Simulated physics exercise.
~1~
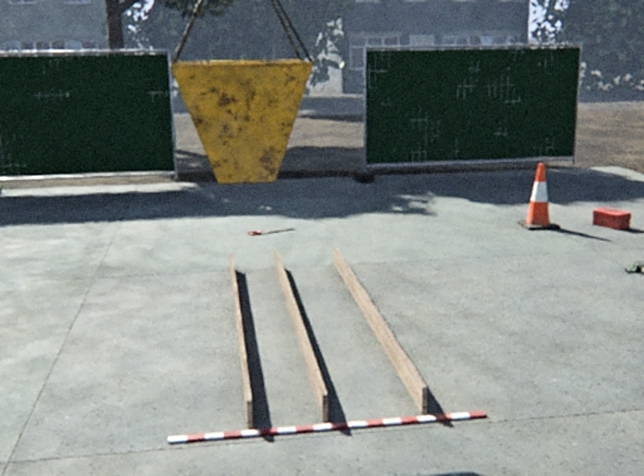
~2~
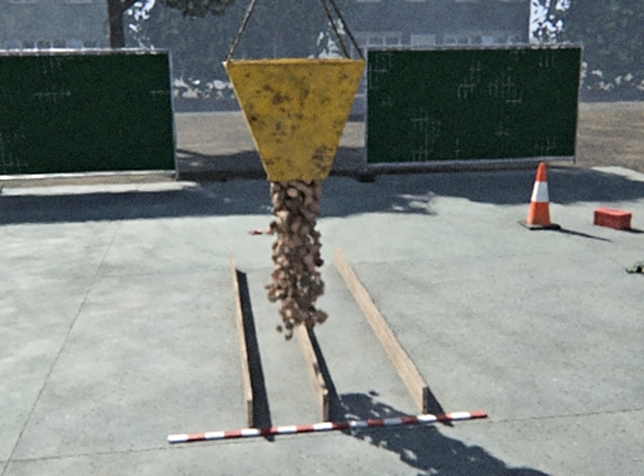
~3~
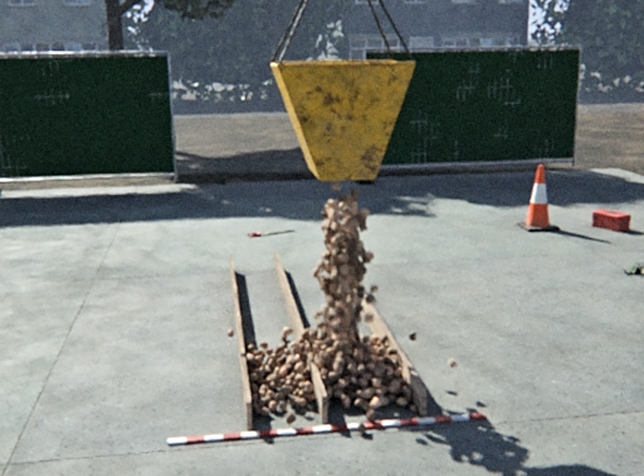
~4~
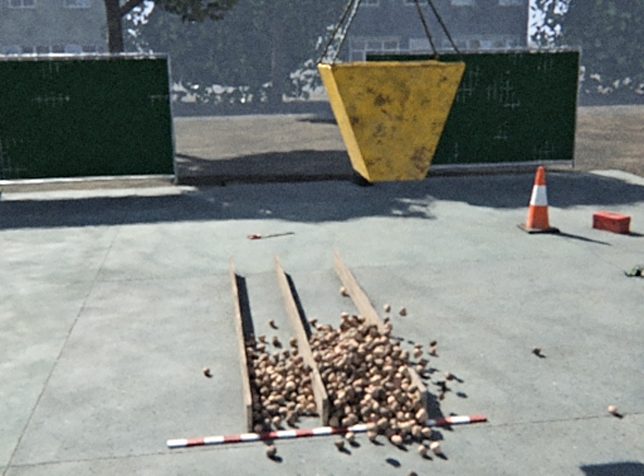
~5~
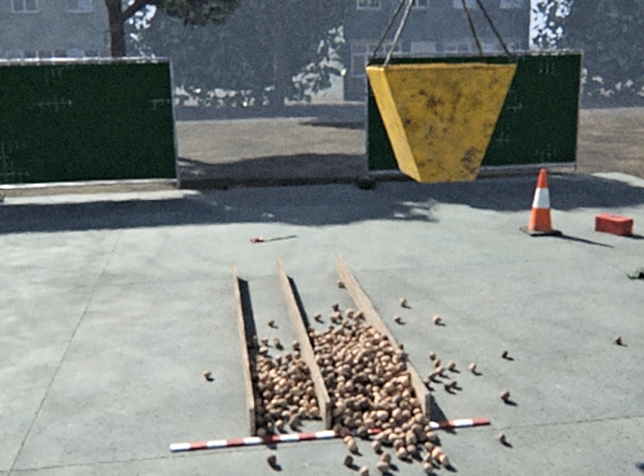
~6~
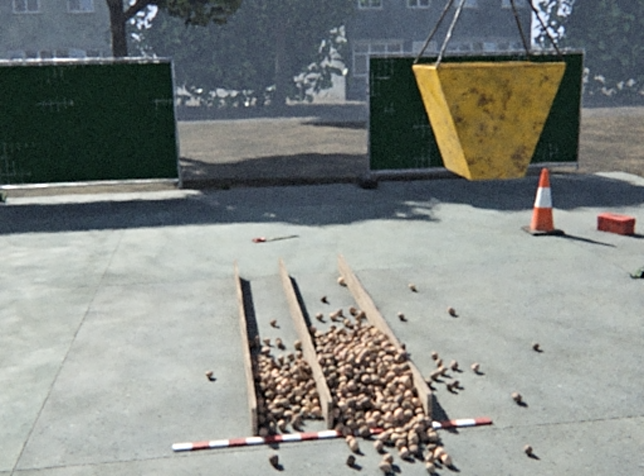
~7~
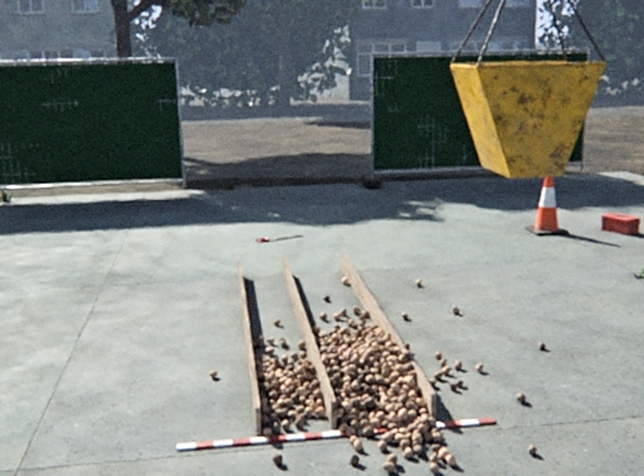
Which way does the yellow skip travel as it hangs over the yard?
It travels to the right, moving from near the gap between the green panels to a place in front of the right-hand panel.
